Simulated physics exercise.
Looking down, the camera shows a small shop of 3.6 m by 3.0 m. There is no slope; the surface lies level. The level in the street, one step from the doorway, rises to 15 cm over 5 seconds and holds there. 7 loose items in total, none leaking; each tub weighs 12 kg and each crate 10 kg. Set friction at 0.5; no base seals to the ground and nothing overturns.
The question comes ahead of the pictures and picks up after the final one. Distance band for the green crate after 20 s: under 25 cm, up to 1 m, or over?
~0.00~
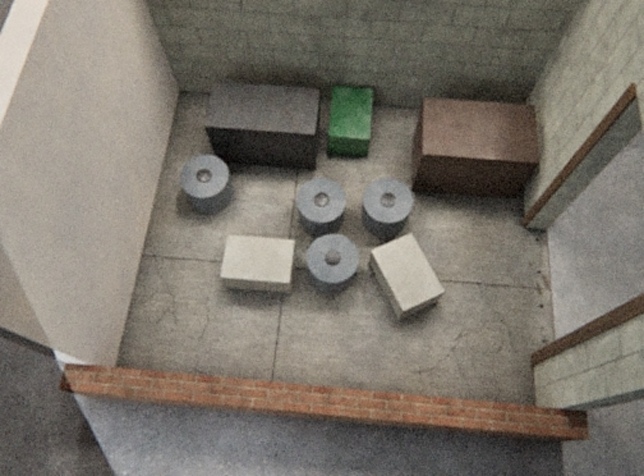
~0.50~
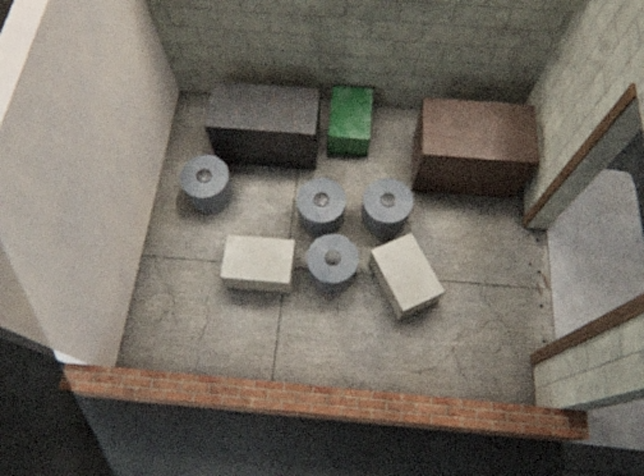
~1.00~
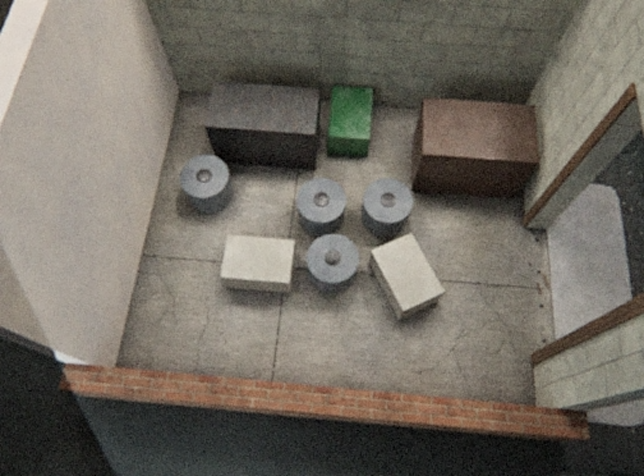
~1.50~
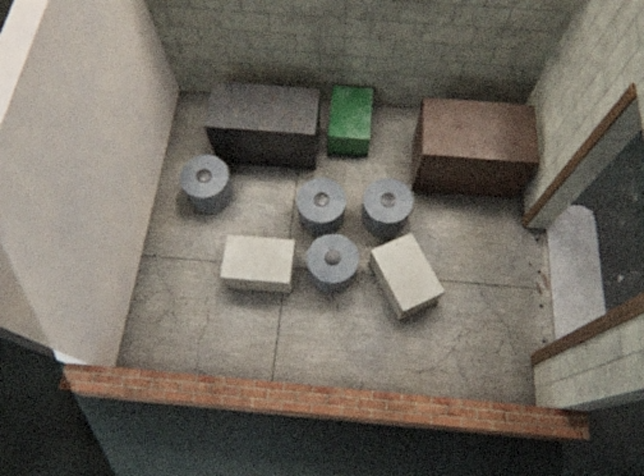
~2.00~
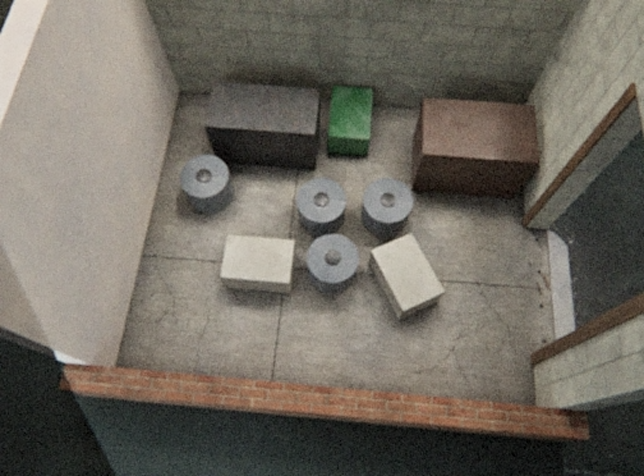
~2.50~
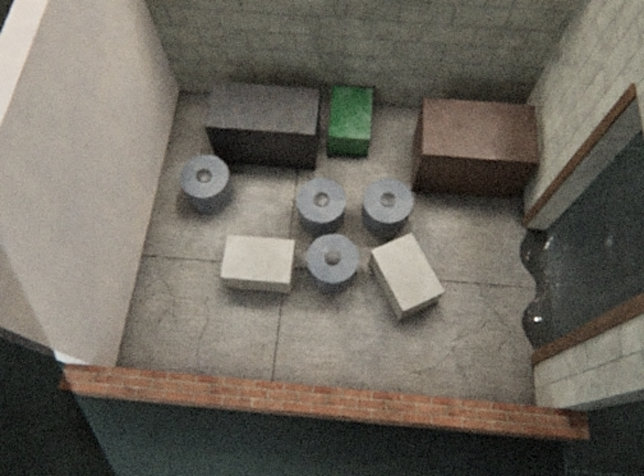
Looks like it will shift a fair bit.
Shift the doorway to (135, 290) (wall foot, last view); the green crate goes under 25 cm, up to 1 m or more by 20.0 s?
With that change, the green crate stays nearly motionless.
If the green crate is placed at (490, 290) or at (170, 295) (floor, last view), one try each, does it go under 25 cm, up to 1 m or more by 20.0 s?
From the first spot it would go a long distance, and from the second it would go a long distance.
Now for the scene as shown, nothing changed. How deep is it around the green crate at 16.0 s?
Roughly 12 cm at that moment.
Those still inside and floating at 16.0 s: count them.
Count: 7.
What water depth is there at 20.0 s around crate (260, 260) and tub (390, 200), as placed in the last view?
Depths: Near 16 cm, then near 15 cm.
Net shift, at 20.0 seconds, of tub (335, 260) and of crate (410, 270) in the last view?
Net displacement, in order: 150 cm; 250 cm.
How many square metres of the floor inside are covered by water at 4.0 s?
Somewhere about 1.5 m2, give or take.
After 4.0 s the green crate is near (351, 112), 0.0 m from its start, aground; 0 afloat.
After 9.0 s the green crate is near (347, 110), 0.0 m from its start, aground; 2 afloat.
After 16.0 s the green crate is near (399, 108), 0.5 m from its start, afloat; 7 afloat.
After 20.0 s the green crate is near (393, 117), 0.4 m from its start, afloat; 7 afloat.
